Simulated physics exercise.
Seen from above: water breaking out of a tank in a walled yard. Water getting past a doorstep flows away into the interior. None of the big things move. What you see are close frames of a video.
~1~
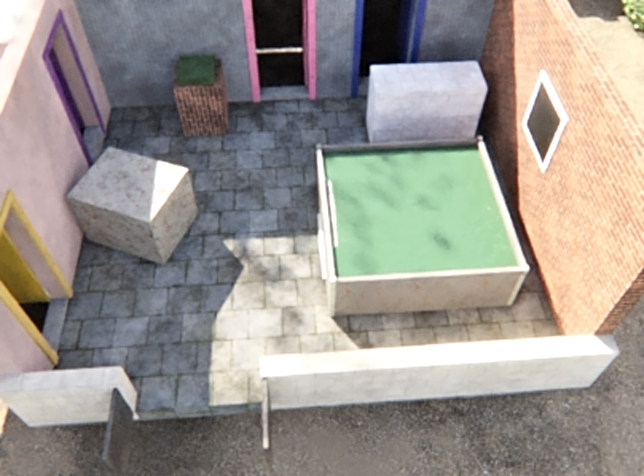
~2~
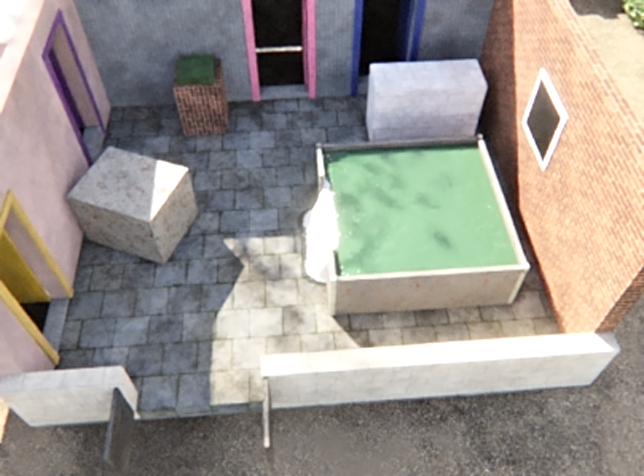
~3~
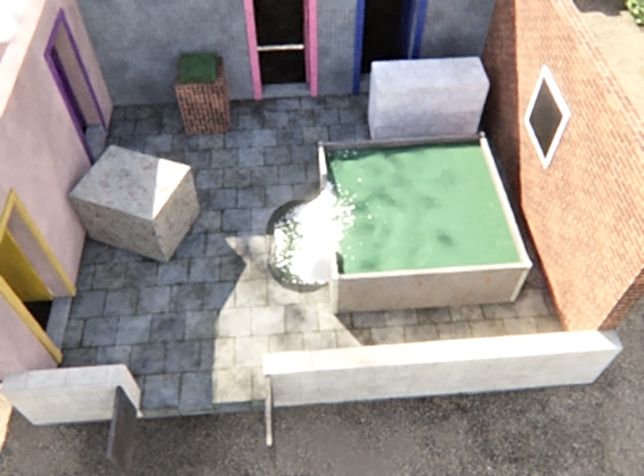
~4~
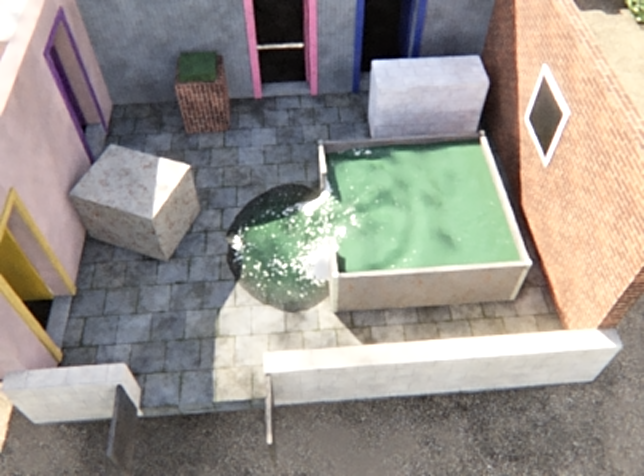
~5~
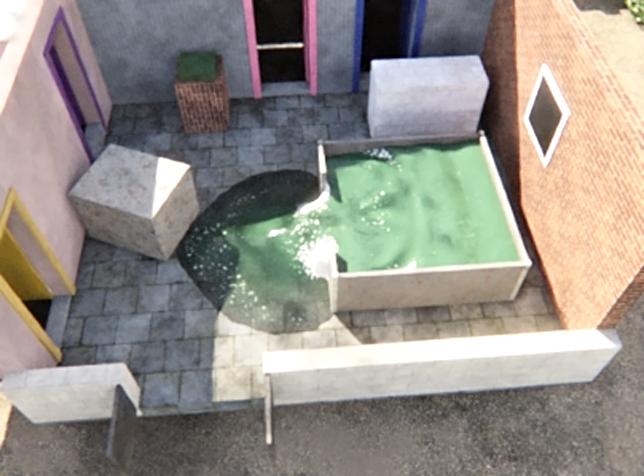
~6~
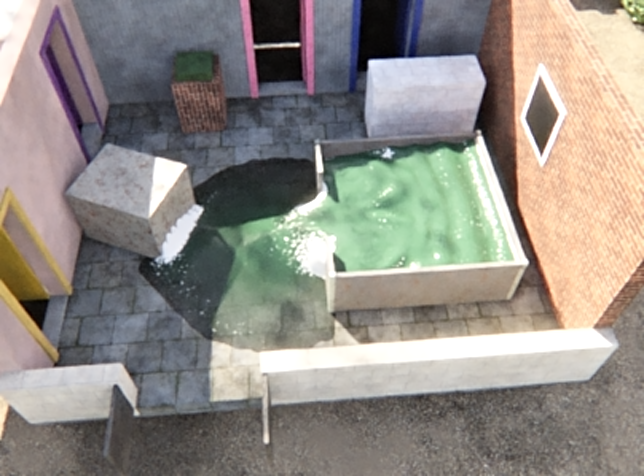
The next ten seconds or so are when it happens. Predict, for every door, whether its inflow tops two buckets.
As I see it, blue door: Two buckets or fewer, yellow door: Over two buckets, purple door: Two buckets or fewer, pink door: Two buckets or fewer.
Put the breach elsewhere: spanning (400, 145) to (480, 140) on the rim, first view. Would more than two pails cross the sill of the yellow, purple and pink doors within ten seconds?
The yellow door tops the limit; the purple door falls short; the pink door tops the limit.
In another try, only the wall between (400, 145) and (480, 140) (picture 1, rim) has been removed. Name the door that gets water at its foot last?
That one is the yellow door.
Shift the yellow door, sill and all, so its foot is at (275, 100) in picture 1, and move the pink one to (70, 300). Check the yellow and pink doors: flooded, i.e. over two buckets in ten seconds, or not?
Door by door: Yellow is swamped, pink is swamped.
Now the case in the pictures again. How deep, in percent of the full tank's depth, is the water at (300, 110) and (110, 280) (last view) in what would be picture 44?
In order: About 6 and 14 percent.
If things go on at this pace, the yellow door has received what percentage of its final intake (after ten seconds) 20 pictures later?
Roughly 40 percent.
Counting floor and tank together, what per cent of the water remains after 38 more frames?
76 % or so.
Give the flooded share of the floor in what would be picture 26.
My estimate is near 55 per cent.
A moment on, water covers 45 % of the floor; the blue door not reached, the yellow door under two buckets in, the purple door not reached, the pink door not reached.
Next, water covers 50 % of the floor; the blue door not reached, the yellow door far over two buckets in, the purple door wet at the sill, nothing in, the pink door not reached.
Then, water covers 55 % of the floor; the blue door not reached, the yellow door far over two buckets in, the purple door wet at the sill, nothing in, the pink door wet at the sill, nothing in.
Later, water covers 75 % of the floor; the blue door wet at the sill, nothing in, the yellow door far over two buckets in, the purple door wet at the sill, nothing in, the pink door wet at the sill, nothing in.
In the end, water covers 90 % of the floor; the blue door wet at the sill, nothing in, the yellow door far over two buckets in, the purple door wet at the sill, nothing in, the pink door under two buckets in.
